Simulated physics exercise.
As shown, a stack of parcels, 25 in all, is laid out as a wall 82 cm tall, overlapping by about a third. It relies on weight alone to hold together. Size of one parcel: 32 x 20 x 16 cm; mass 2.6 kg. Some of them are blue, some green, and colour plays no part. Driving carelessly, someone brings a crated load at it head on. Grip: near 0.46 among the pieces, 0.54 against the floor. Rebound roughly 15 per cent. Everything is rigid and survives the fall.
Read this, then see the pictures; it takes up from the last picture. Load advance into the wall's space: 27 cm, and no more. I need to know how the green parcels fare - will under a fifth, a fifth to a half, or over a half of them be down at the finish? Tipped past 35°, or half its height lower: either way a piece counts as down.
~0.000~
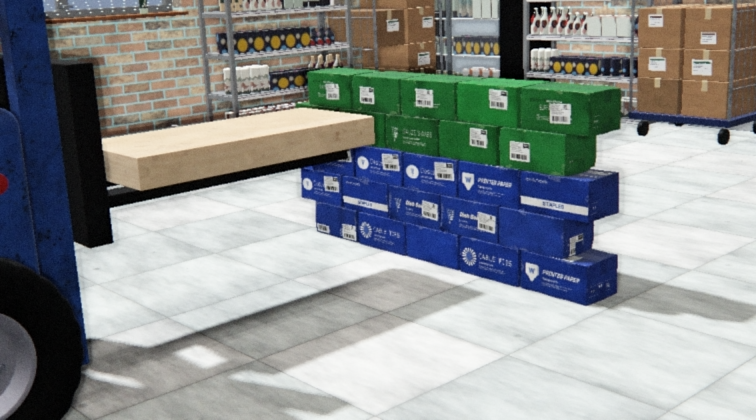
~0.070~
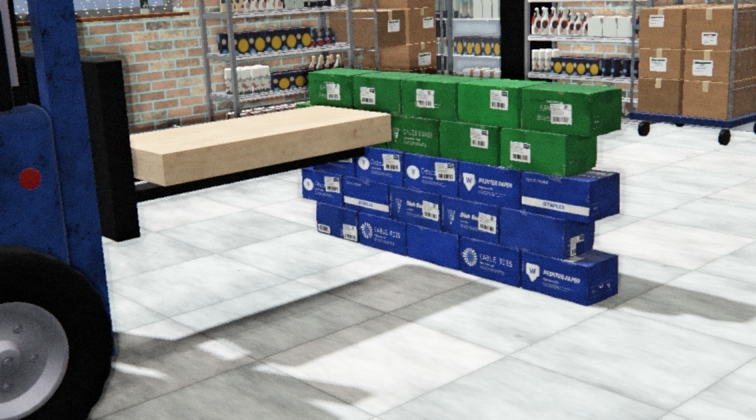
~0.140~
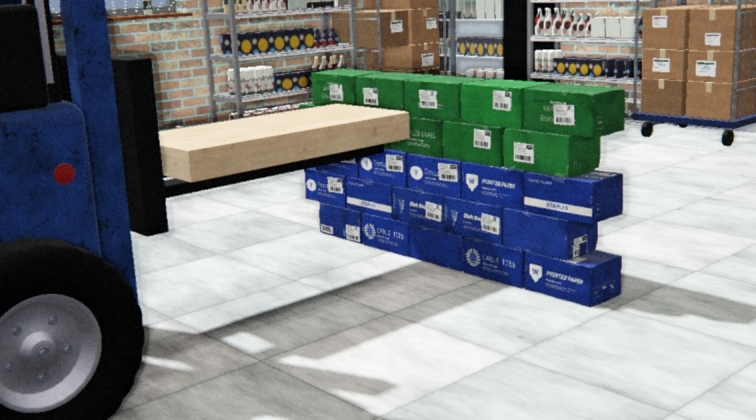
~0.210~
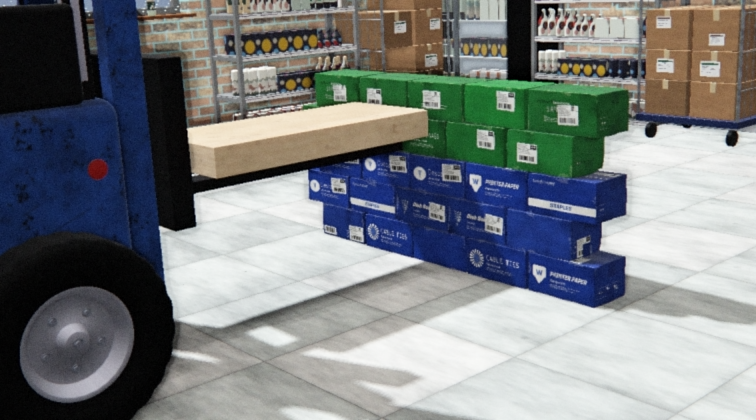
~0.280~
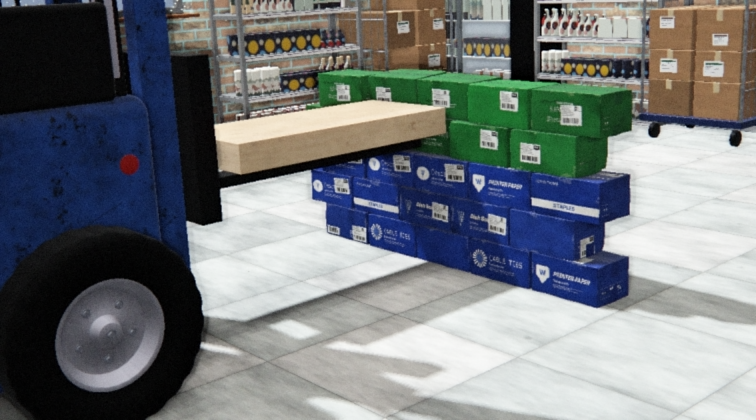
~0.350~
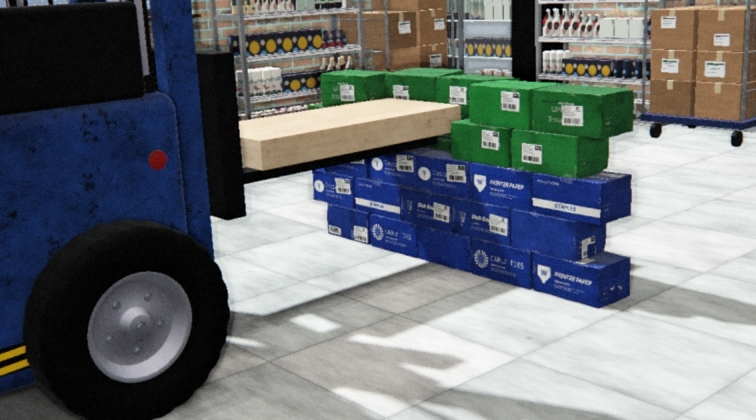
At the finish, a fifth to a half of them.
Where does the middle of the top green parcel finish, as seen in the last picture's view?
Somewhere around pixel (516, 187).
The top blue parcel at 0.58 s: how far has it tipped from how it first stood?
0°.
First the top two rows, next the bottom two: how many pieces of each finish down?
4, then 0.
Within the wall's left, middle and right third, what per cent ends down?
20, 40 and 0 per cent, from left to right.
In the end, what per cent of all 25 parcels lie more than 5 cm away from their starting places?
That makes 20 percent.
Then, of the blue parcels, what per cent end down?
For blue, it's 0%.
After 0.42 s, none of the 10 green parcels down (0 of 25 in all colours); top green parcel leaning 9°; top blue parcel leaning 3°.
After 0.58 s, 4 of the 10 green parcels down (4 of 25 in all colours); top green parcel leaning 37°, 20 cm lower; top blue parcel shifted 23 mm.
After 0.90 s, 4 of the 10 green parcels down (4 of 25 in all colours); top green parcel leaning 51°, 56 cm lower; top blue parcel shifted 23 mm.
At rest (1.4 s), 4 of the 10 green parcels down (4 of 25 in all colours); top green parcel 65 cm lower; top blue parcel shifted 23 mm. That is 40 per cent. As the last picture would show them, middles, top green parcel near (516, 187), top blue parcel near (410, 163).
